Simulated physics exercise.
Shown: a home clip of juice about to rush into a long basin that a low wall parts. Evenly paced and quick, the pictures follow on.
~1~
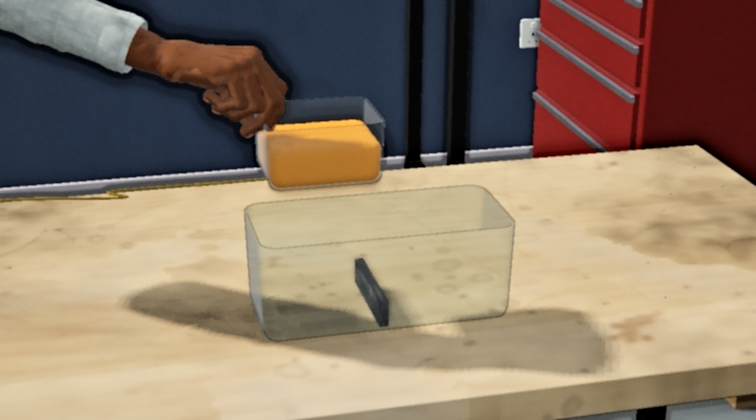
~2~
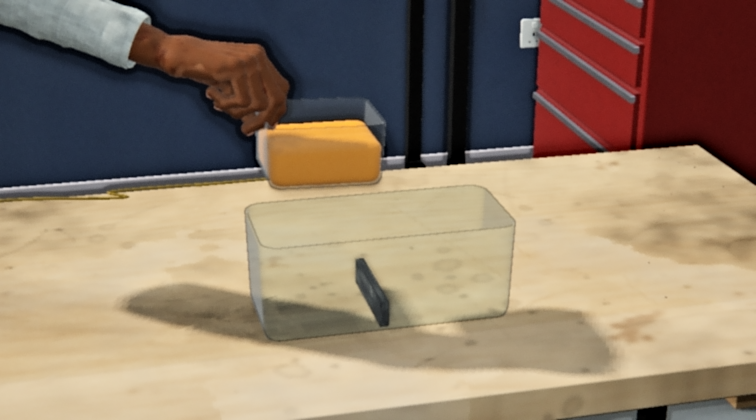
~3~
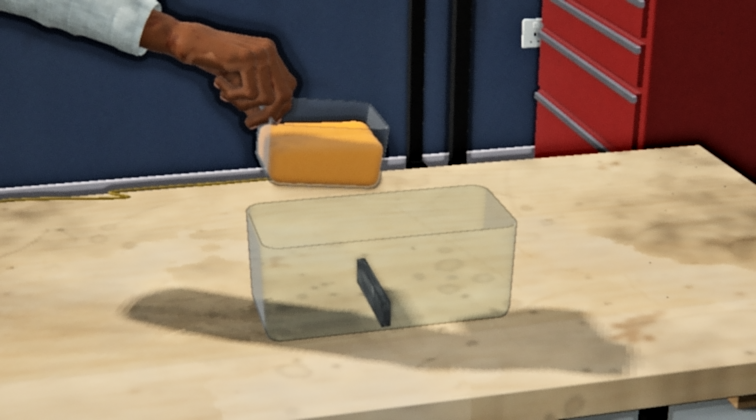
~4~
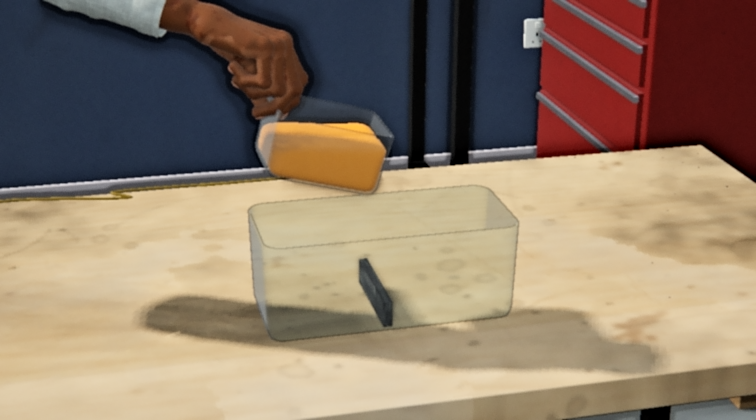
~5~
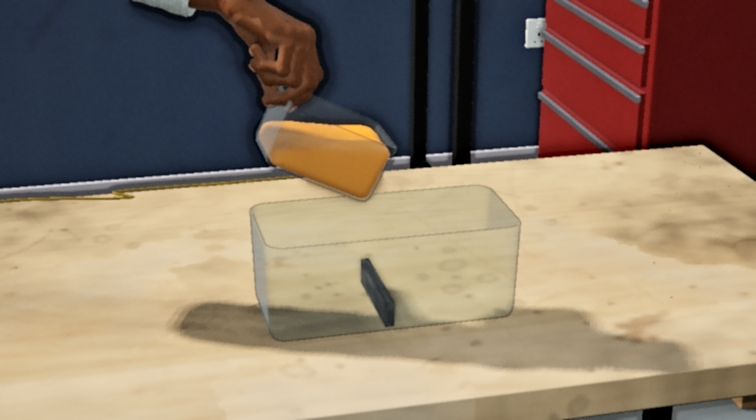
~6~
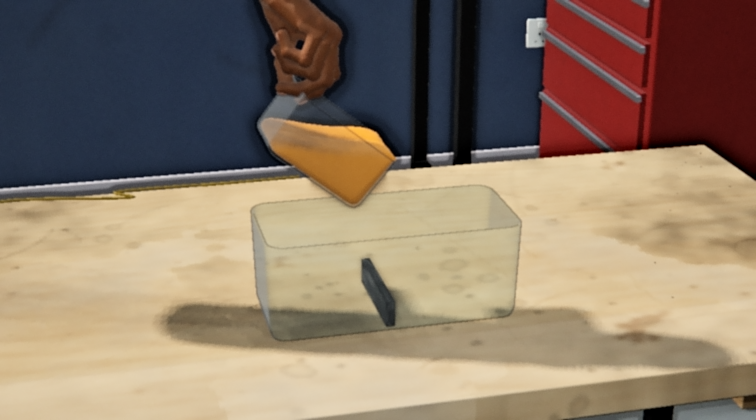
A hand in a pale sleeve holds a small clear container of orange juice above a long, see-through basin with a low dark wall inside, on a stained wooden workbench seen from slightly above. Behind stand a dark blue wall and, at right, a red drawer cabinet. The hand shifts right and tilts the container steadily further, its right side dipping toward the basin, while shadows slide across the bench and the view stays nearly still.
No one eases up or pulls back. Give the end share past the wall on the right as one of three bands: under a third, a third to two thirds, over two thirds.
Highest of three bands.
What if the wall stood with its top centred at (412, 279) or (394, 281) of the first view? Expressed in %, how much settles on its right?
Roughly 30 % and 45 %.
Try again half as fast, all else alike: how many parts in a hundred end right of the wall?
About 85 %.
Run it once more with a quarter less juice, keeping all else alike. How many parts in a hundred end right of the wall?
The share comes to roughly 80 per cent.
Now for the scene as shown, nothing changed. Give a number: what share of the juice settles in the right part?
75 % or thereabouts.
A moment on, the oblong tub is tipped right over and 20 per cent is still to pour, 0 is left of the wall and 53 right of it.
Next, the oblong tub is tipped right over and 4 per cent is still to pour, 11 is left of the wall and 79 right of it.
Then the oblong tub is tipped right over and 0 per cent is still to pour, 17 is left of the wall and 80 right of it.
Later the oblong tub is tipped right over and 0 per cent is still to pour, 20 is left of the wall and 78 right of it.
In the end 23 per cent lies left of the wall, 76 right of it and 1 outside.
